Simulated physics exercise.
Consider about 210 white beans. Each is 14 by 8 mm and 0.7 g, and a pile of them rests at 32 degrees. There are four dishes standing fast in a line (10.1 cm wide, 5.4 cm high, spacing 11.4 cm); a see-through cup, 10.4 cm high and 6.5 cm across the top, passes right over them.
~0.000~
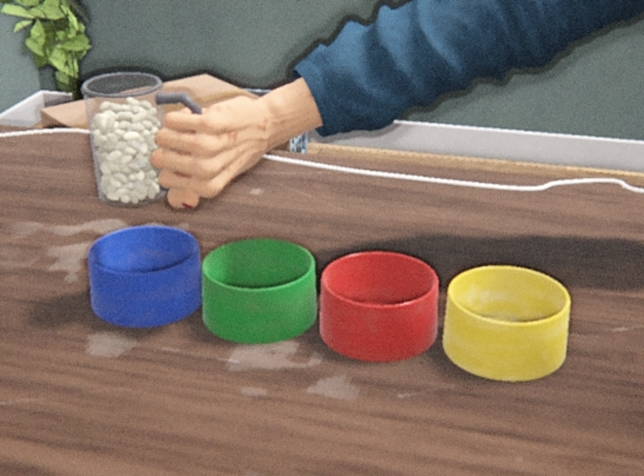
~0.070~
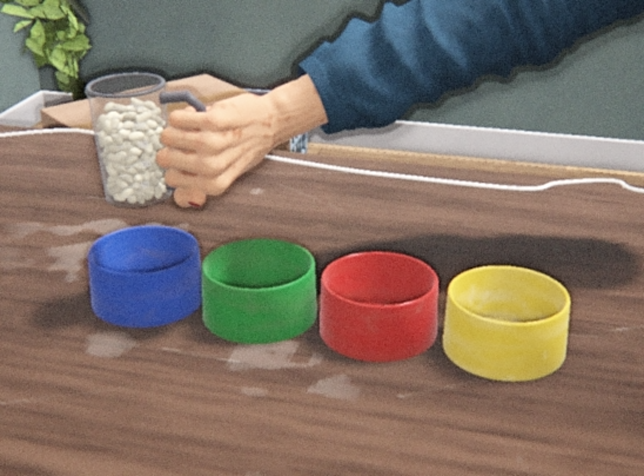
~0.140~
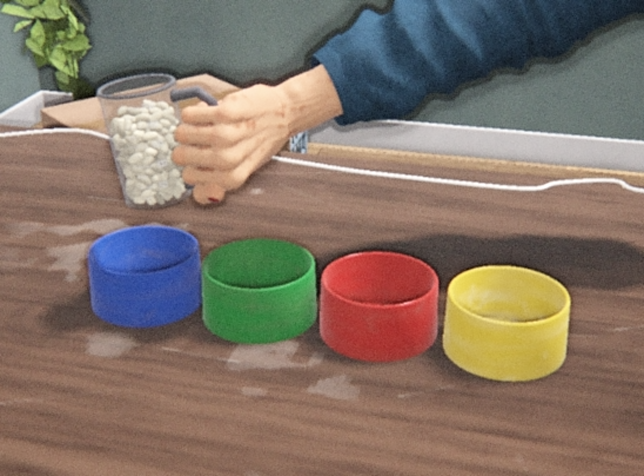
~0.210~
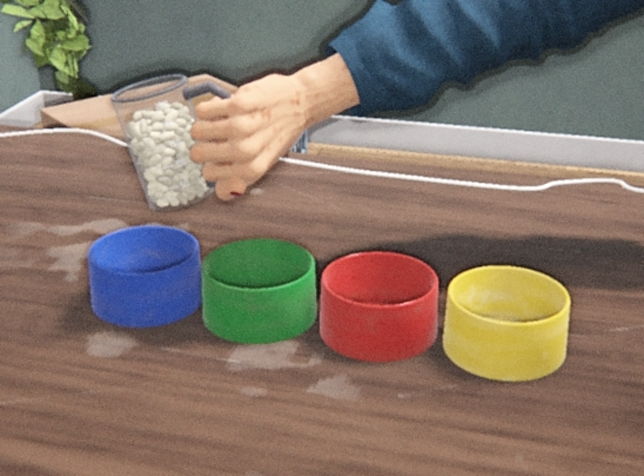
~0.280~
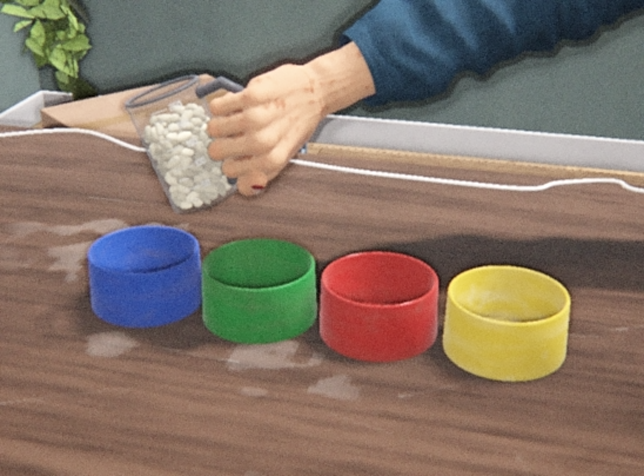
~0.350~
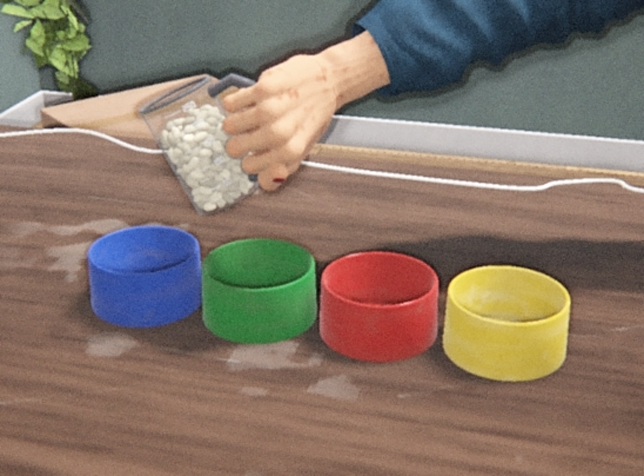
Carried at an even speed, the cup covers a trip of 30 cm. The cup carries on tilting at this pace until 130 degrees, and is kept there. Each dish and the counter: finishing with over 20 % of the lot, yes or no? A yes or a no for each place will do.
Red - yes; blue - no; green - no; yellow - no; counter - no.
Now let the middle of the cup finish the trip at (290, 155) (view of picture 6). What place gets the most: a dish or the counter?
Most of it ends up at green.
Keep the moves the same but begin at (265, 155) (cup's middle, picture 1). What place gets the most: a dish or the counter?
Top spot: Yellow.
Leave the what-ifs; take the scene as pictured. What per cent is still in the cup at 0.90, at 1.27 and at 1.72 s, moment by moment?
It goes roughly like this: 100, 90, 0 per cent.
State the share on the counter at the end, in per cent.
The figure is about 0 percent.
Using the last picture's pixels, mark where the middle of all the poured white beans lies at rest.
Close to pixel (370, 308).
After 0.90 s, tilt 75 degrees; cup holds 100 %.
After 1.27 s, tilt 108 degrees; cup holds 90 %, red 5 %.
Then, at 1.72 s, tilt 130 degrees; cup holds 0 %, red 100 %.
At rest (2.3 s), red 100 %, blue 0 %, green 0 %, yellow 0 %, counter 0 %.
